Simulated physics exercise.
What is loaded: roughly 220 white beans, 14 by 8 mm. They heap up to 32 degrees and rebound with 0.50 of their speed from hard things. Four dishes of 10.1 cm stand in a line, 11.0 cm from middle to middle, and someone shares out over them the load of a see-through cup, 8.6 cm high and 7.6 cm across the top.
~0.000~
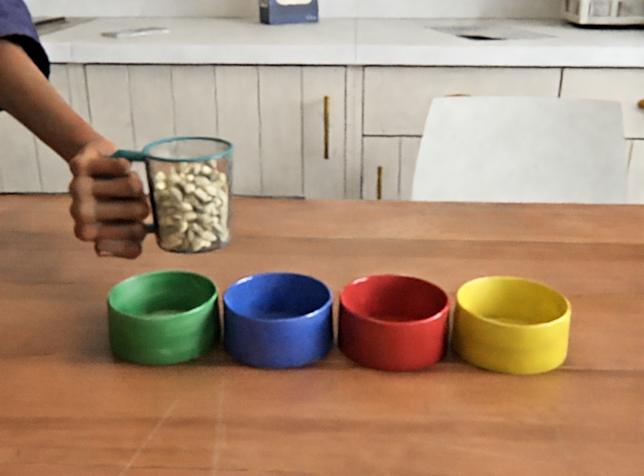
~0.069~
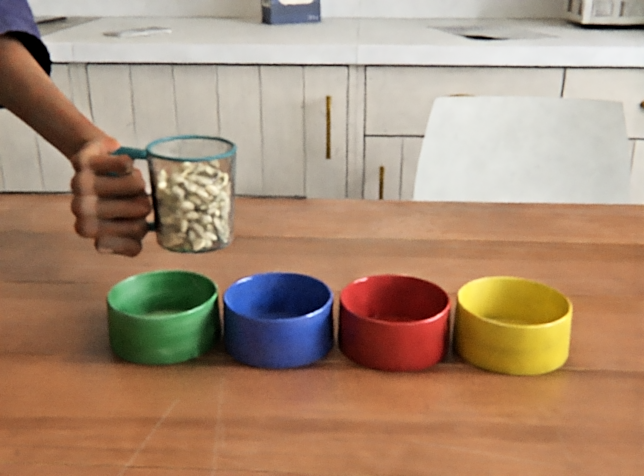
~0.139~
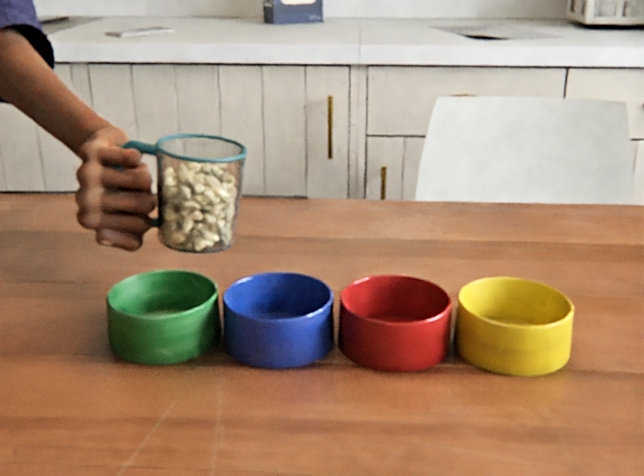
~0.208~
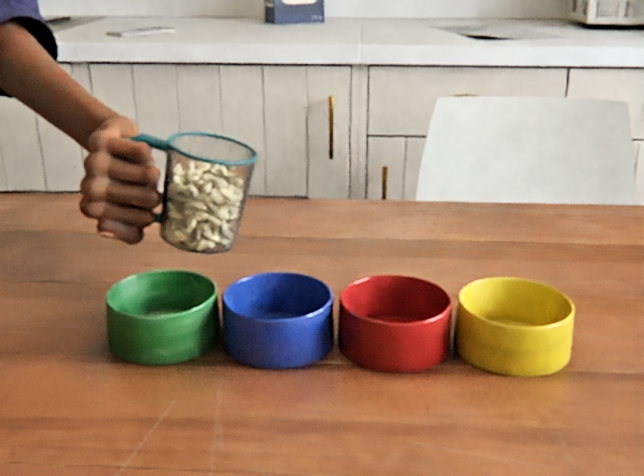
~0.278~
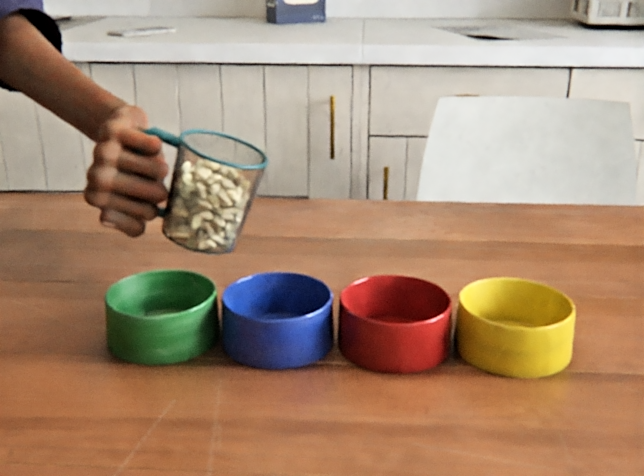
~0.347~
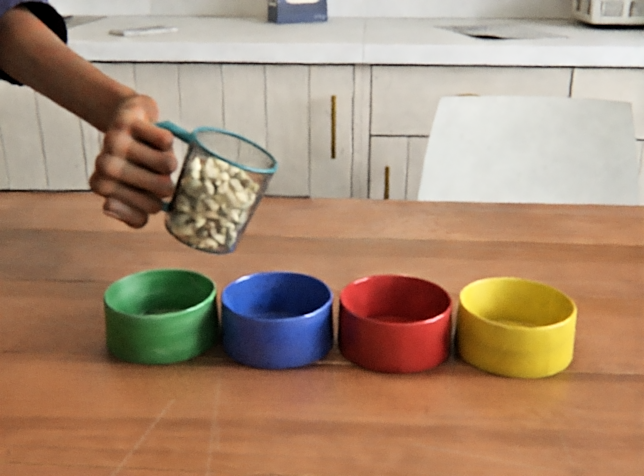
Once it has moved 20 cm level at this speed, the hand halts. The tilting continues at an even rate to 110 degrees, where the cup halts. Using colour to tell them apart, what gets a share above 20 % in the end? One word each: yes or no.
Red: Yes; blue: No; green: No; yellow: No; counter: No.
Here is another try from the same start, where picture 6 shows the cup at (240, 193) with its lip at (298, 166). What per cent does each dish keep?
It'd finish with red at 0, blue at 0, green at 0 and yellow at 100.
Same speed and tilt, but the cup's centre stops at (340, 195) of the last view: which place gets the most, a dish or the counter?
That'd be red, it takes the most.
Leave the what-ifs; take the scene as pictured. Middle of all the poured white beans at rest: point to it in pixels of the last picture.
Estimated resting centre: Around (414, 326).
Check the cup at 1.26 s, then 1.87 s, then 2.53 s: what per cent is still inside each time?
First 95, then 15, then 0 per cent.
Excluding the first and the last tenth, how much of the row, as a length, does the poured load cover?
I'd put it near 7 cm.
After 1.26 s, tilt 101 degrees; cup holds 95 %.
Then, at 1.87 s, tilt 110 degrees; cup holds 15 %, red 85 %.
Then, at 2.53 s, tilt 110 degrees; cup holds 0 %, red 85 %, yellow 5 %.
By 3.1 s all is still; red 85 %, blue 0 %, green 0 %, yellow 5 %, counter 5 %.
